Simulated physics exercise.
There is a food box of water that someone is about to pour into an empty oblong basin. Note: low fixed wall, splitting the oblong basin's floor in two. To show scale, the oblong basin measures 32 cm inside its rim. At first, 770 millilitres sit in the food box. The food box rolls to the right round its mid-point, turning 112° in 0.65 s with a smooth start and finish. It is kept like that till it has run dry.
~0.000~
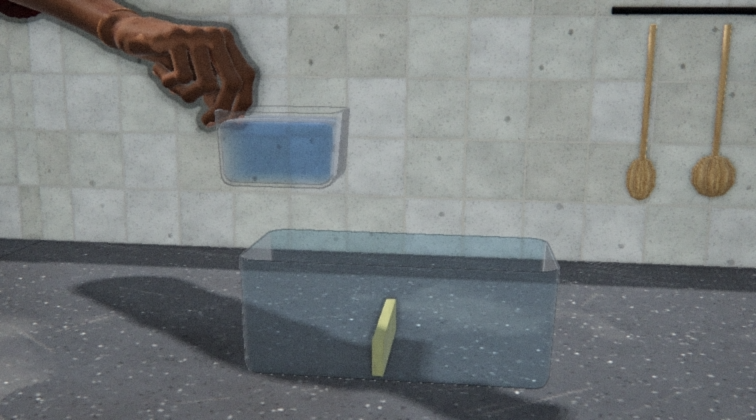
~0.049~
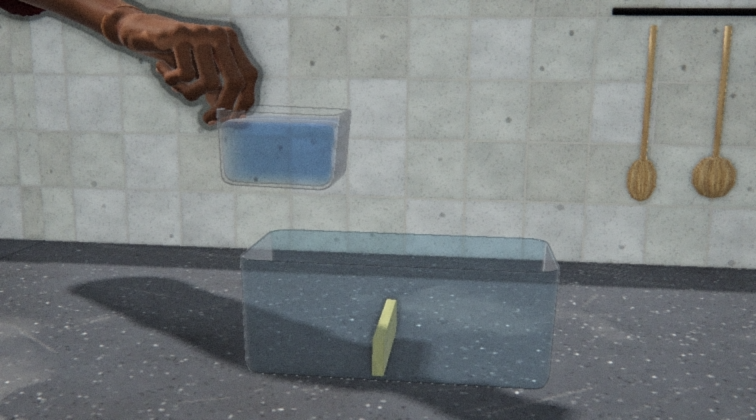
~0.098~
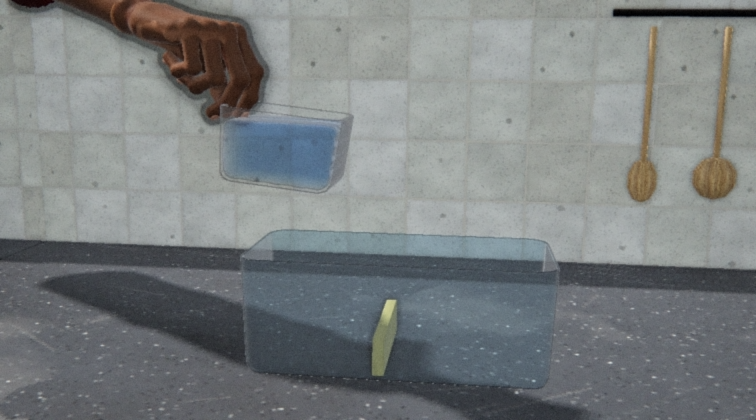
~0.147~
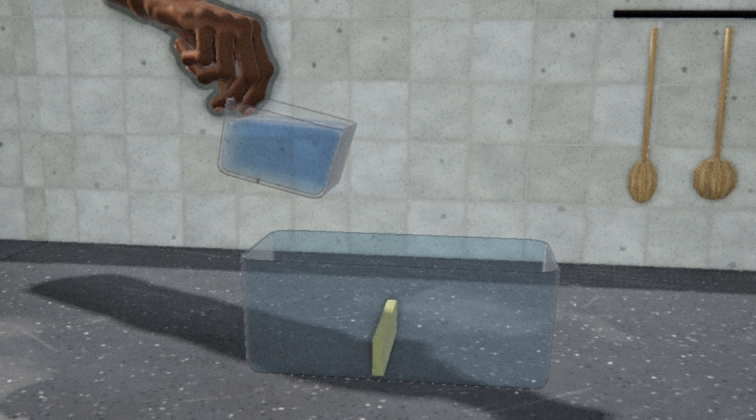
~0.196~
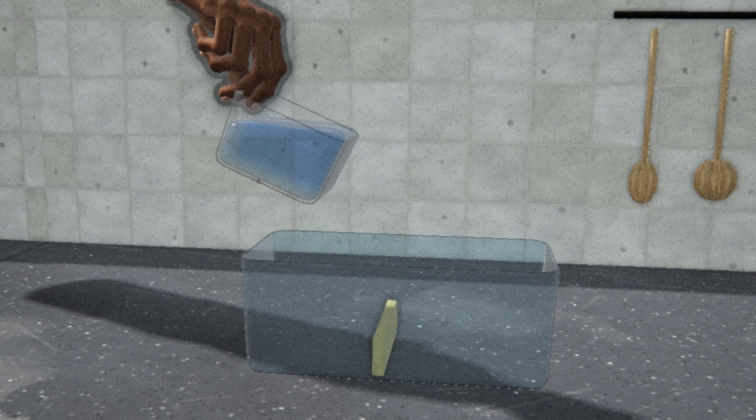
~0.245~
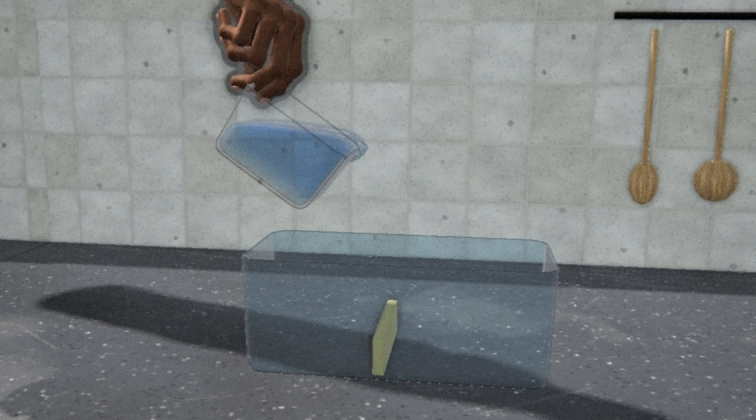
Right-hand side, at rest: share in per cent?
58 per cent.
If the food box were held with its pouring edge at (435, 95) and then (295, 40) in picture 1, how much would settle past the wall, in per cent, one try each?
Near 85 in a hundred on the first go and near 30 in a hundred on the second.
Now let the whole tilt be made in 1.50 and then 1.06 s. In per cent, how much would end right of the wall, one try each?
70 in a hundred, followed by 65 in a hundred.
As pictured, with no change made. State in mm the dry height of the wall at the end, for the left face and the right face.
The left side gives some 24 mm, the right side some 20 mm.
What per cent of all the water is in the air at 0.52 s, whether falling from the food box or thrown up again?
I'd say close to 30 per cent.
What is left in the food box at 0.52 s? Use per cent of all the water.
I'd estimate some 20 % remains.
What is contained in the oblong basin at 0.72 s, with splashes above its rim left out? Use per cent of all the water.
92 %, more or less.
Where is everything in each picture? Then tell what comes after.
The first frame shows tilt 0°; pouring edge (342, 112); surface from (234, 119) to (341, 122); the oblong basin's rim runs from (256, 245) to (552, 256); the wall's top is at (385, 319).
The second frame shows tilt 2°; pouring edge (344, 115); surface from (235, 120) to (342, 123).
The third frame shows tilt 6°; pouring edge (346, 120); surface from (237, 119) to (344, 125).
The fourth frame shows tilt 14°; pouring edge (349, 128); surface from (240, 119) to (348, 127).
The fifth frame shows tilt 23°; pouring edge (352, 140); surface from (240, 122) to (354, 133); 1 per cent is over the edge.
The sixth frame shows tilt 35°; pouring edge (352, 153); surface from (240, 124) to (349, 143); 6 per cent is over the edge.
After 0.52 s the tilt is 101° and 21 per cent is still to pour, 9 is left of the wall and 40 right of it.
After 0.72 s the tilt is 112° and 2 per cent is still to pour, 34 is left of the wall and 59 right of it.
After 0.92 s the tilt is 112° and 0 per cent is still to pour, 39 is left of the wall and 59 right of it.
After 1.15 s the tilt is 112° and 0 per cent is still to pour, 39 is left of the wall and 59 right of it.
In the end 40 per cent lies left of the wall, 58 right of it and 2 outside.
